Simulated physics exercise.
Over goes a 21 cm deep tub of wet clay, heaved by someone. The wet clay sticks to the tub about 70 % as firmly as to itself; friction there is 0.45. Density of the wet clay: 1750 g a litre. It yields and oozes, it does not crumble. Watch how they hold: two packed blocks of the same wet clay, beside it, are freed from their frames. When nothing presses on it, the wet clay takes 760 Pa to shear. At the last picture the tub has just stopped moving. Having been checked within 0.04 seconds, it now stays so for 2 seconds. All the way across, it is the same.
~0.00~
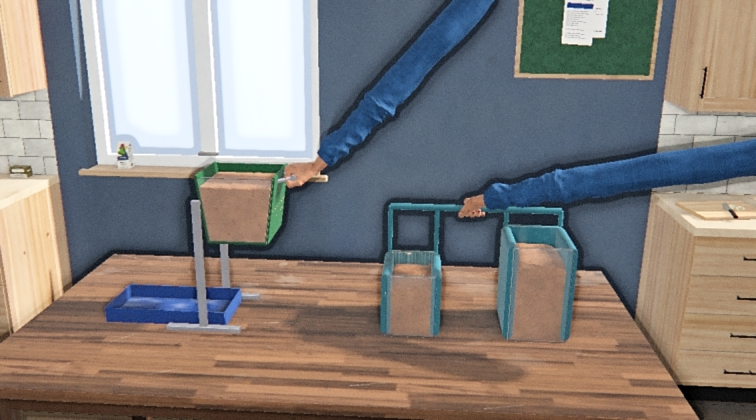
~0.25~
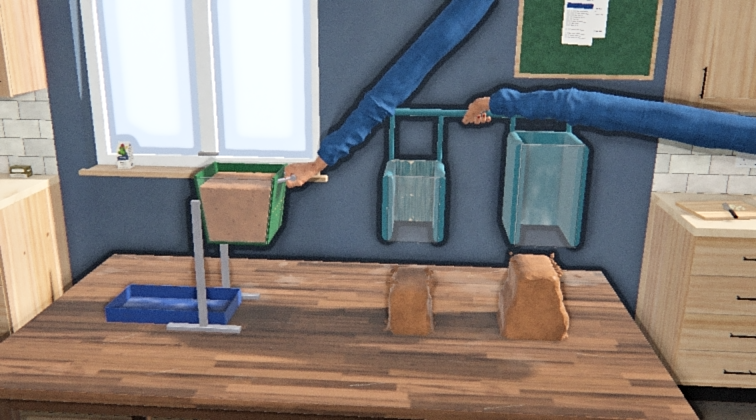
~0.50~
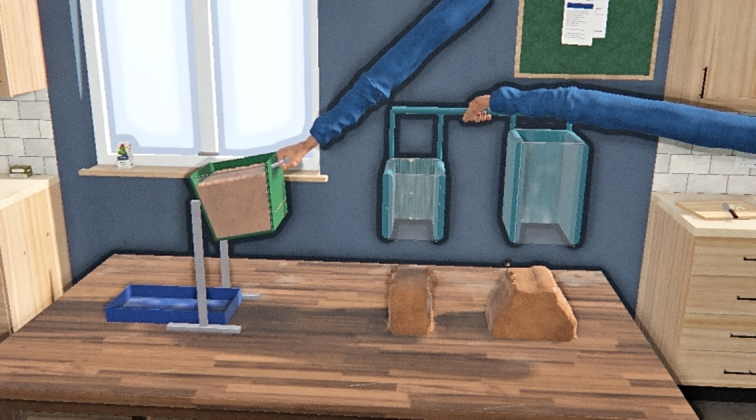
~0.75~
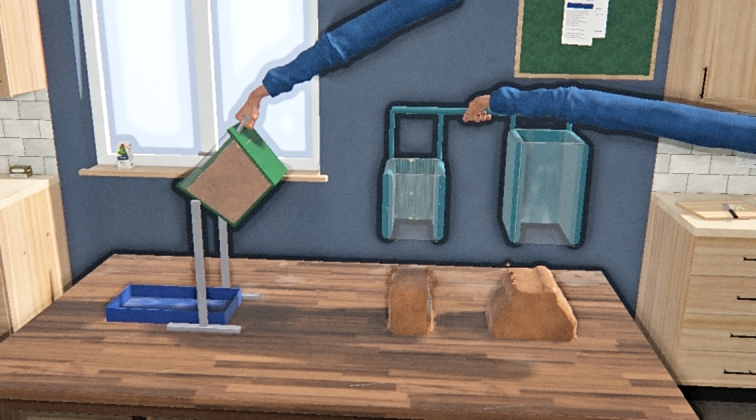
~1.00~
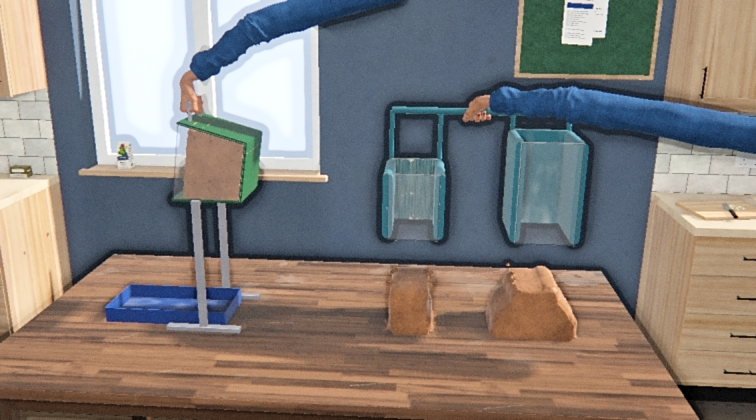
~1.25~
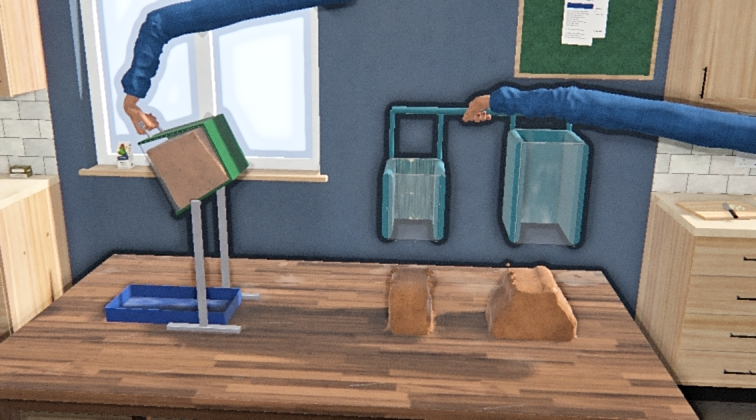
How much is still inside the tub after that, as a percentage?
Close to 0 % is still inside the tub.
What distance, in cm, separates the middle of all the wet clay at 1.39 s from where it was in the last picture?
The shift is near 10 cm.
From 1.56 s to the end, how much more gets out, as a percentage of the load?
About 3 percent.
After 1.39 s, the tub is at 115 degrees and holds 60 %.
After 1.56 s, the tub is at 115 degrees and holds 3 %.
After 1.73 s, the tub is at 115 degrees and holds 0 %.
After 1.90 s, the tub is at 115 degrees and holds 0 %.
After 3.25 s, at the end, the tub is at 115 degrees and holds 0 %.
